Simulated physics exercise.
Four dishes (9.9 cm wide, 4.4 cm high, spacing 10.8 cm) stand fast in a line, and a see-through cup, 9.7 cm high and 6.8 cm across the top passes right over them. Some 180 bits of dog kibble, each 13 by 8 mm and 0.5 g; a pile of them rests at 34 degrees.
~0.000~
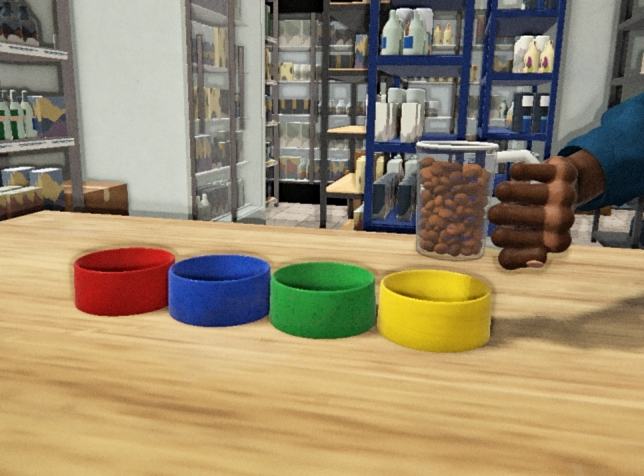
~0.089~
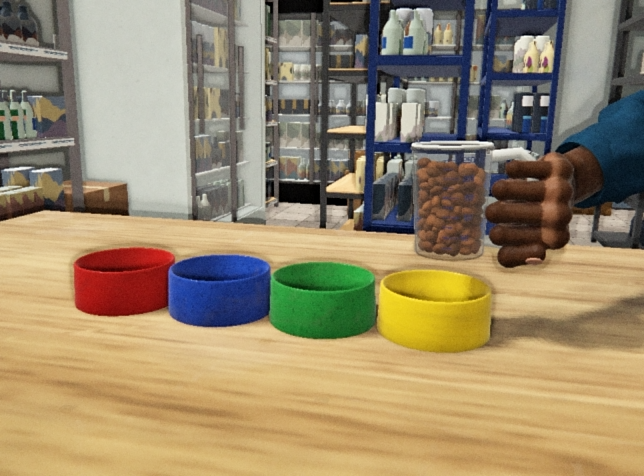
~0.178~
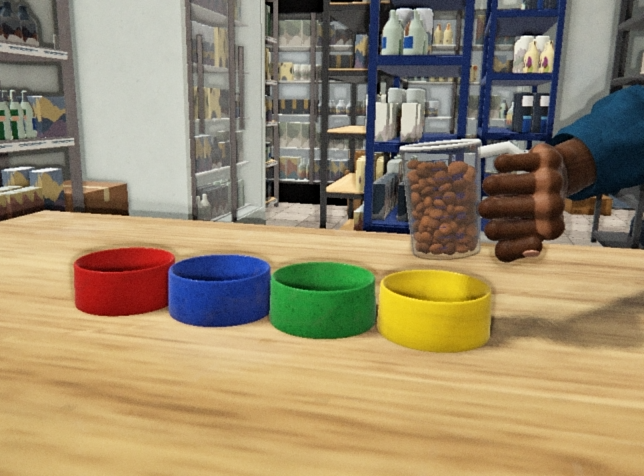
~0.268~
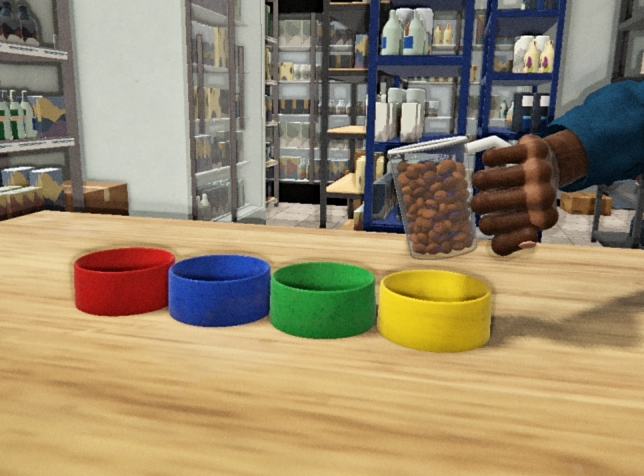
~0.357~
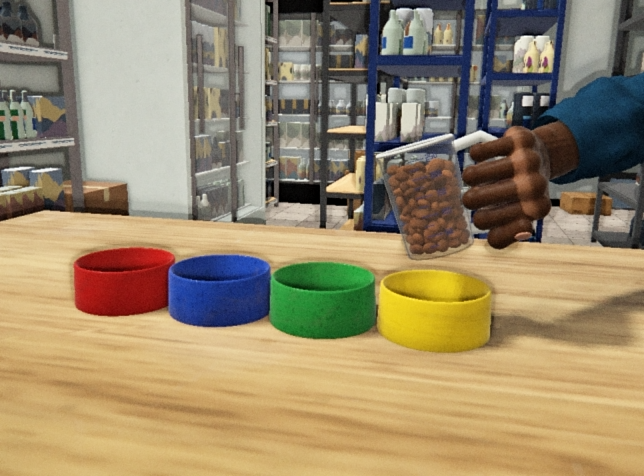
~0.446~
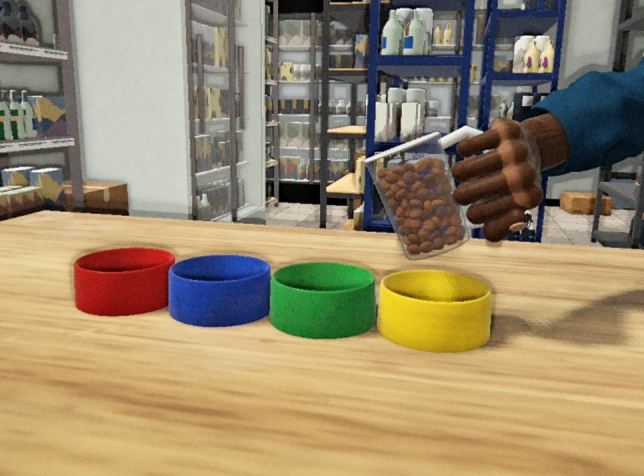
A clear cup full of brown dog kibble, gripped by a hand in a blue sleeve, moved slightly left and leaned steadily leftward above a table where red, blue, green and yellow dishes stayed still.
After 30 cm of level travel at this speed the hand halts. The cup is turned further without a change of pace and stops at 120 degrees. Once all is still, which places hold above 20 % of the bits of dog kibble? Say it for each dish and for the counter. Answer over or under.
Red dish: Under; blue dish: Over; green dish: Under; yellow dish: Under; on the counter: Under.
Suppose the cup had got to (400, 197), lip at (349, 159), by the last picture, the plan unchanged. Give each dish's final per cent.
Red 100; blue 0; green 0; yellow 0.
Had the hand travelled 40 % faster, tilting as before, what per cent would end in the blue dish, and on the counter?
Then: Blue 30, counter 10.
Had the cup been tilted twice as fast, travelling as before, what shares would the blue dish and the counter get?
Then: Blue 10; counter 20.
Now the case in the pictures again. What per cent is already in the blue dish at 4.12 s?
About 100 per cent by then.
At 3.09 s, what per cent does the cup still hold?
Some 0 per cent of the load.
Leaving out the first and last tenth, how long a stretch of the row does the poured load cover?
Roughly 6 cm.
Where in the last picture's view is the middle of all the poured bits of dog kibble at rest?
Around (212, 287).
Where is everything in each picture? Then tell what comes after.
The first picture shows cup at (453, 200), tilt 0 degrees, lip at (419, 144), moved 0.0 cm; middle of the pieces at (455, 209); yellow dish at (435, 286); green dish at (323, 276); blue dish at (220, 268); red dish at (126, 260).
The second picture shows cup at (450, 199), tilt 2 degrees, lip at (414, 145), moved 0.3 cm; middle of the pieces at (452, 209).
The third picture shows cup at (443, 199), tilt 7 degrees, lip at (402, 149), moved 0.9 cm; middle of the pieces at (446, 208).
The fourth picture shows cup at (435, 199), tilt 12 degrees, lip at (390, 152), moved 1.6 cm; middle of the pieces at (439, 207).
The fifth picture shows cup at (428, 198), tilt 18 degrees, lip at (378, 157), moved 2.3 cm; middle of the pieces at (432, 207).
The sixth picture shows cup at (420, 198), tilt 23 degrees, lip at (367, 161), moved 3.0 cm; middle of the pieces at (426, 206); yellow dish at (435, 286); green dish at (323, 276); blue dish at (220, 268); red dish at (126, 260). Its pace works out near 60 degrees a second; the hand travels 8 cm a second.
After 2.03 s, tilt 116 degrees; cup holds 70 %, blue 30 %.
After 3.09 s, tilt 120 degrees; cup holds 0 %, blue 100 %.
After 4.12 s, tilt 120 degrees; cup holds 0 %, blue 100 %.
In the end, at 4.4 s, red 0 %, blue 100 %, green 0 %, yellow 0 %, counter 0 %.
